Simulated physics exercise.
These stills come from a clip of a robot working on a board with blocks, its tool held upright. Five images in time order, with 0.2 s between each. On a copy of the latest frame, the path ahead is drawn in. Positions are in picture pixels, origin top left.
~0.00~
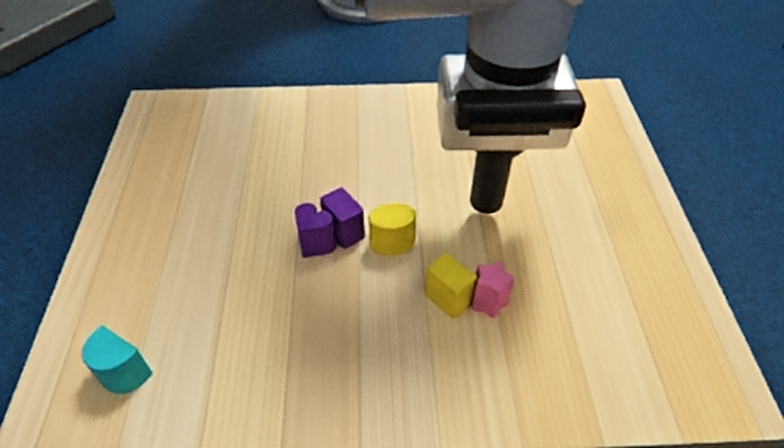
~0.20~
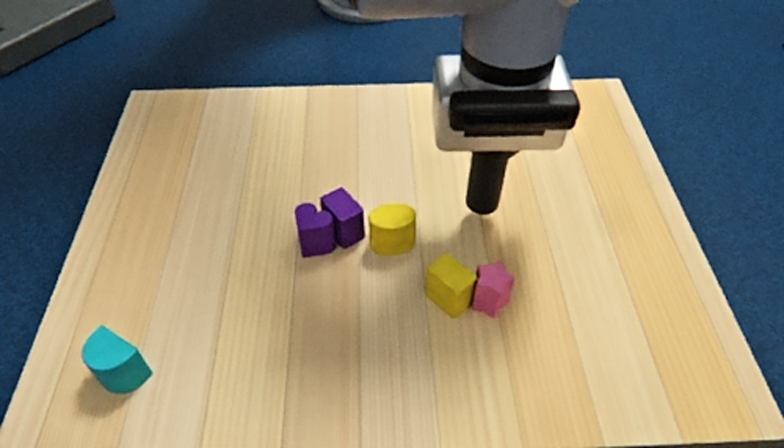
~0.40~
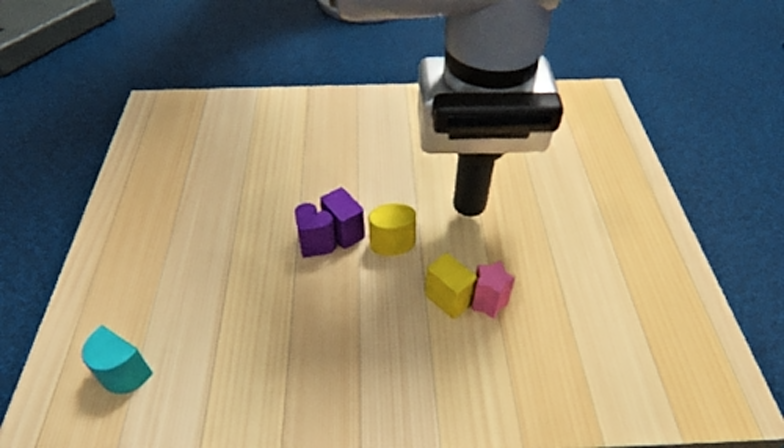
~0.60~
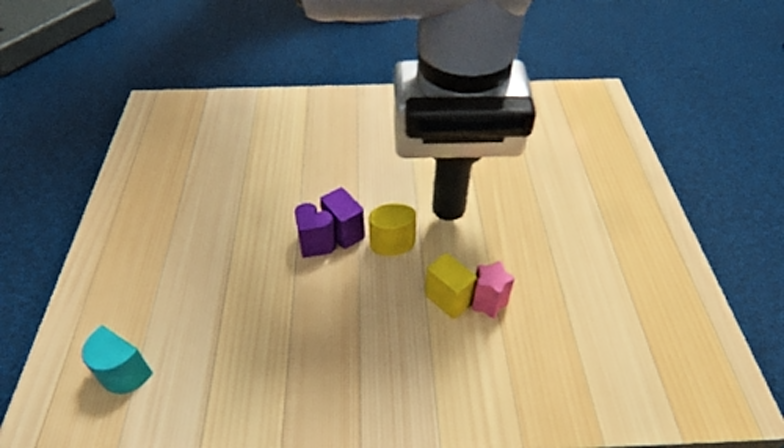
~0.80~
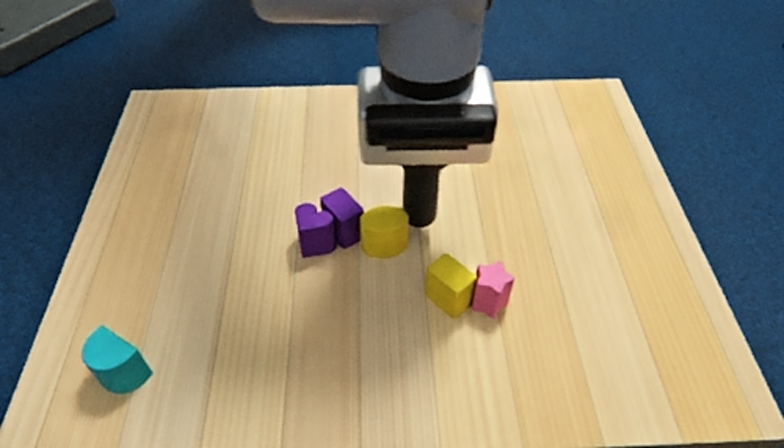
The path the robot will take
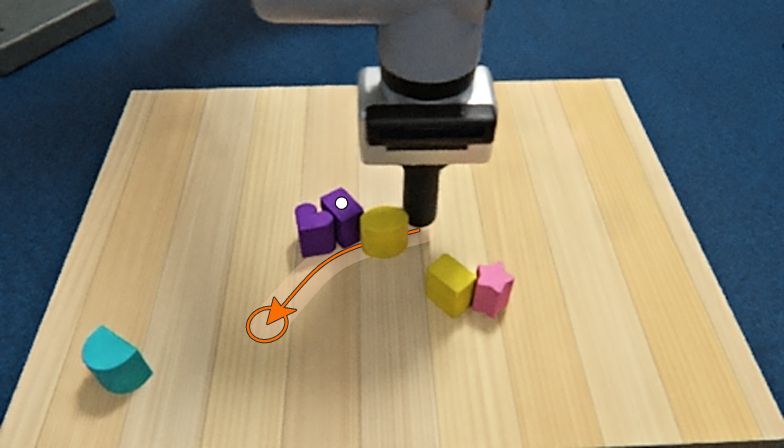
A robot arm with a dark cylindrical tool moves left across a wooden board, then nudges a yellow oval block slightly left toward two purple blocks, while the yellow and pink blocks nearby and a teal block stay still.
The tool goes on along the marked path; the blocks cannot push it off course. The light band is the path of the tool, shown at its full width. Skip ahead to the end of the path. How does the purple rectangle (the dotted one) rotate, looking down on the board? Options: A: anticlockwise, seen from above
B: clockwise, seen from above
(B)
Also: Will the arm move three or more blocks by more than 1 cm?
It seems so.
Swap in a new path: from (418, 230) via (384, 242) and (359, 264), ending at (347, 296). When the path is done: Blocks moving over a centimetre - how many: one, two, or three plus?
Looking at the path, I think only one of the blocks ends up more than 1 cm away.
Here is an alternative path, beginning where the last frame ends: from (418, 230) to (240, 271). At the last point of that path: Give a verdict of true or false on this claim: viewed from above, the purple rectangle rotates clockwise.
That statement is accurate.
The line goes from (418, 230) by way of (360, 245) and (309, 277) to (267, 324); the dot is on the purple rectangle.
What follows on the original path. One third of the way, tool at (359, 231); purple heart block at (290, 216), turned 15° anticlockwise; purple rectangle at (326, 201), turned 30° clockwise; yellow oval at (328, 242), turned 20° anticlockwise.
Two thirds of the way, tool at (306, 263); purple heart block at (272, 214), turned 35° anticlockwise; purple rectangle at (318, 204), turned 80° clockwise; yellow oval at (275, 281), turned 35° anticlockwise.
At the end, tool at (263, 310); purple heart block at (272, 214), turned 35° anticlockwise; purple rectangle at (318, 204), turned 80° clockwise; yellow oval at (227, 333), turned 35° anticlockwise; yellow rectangle unmoved.
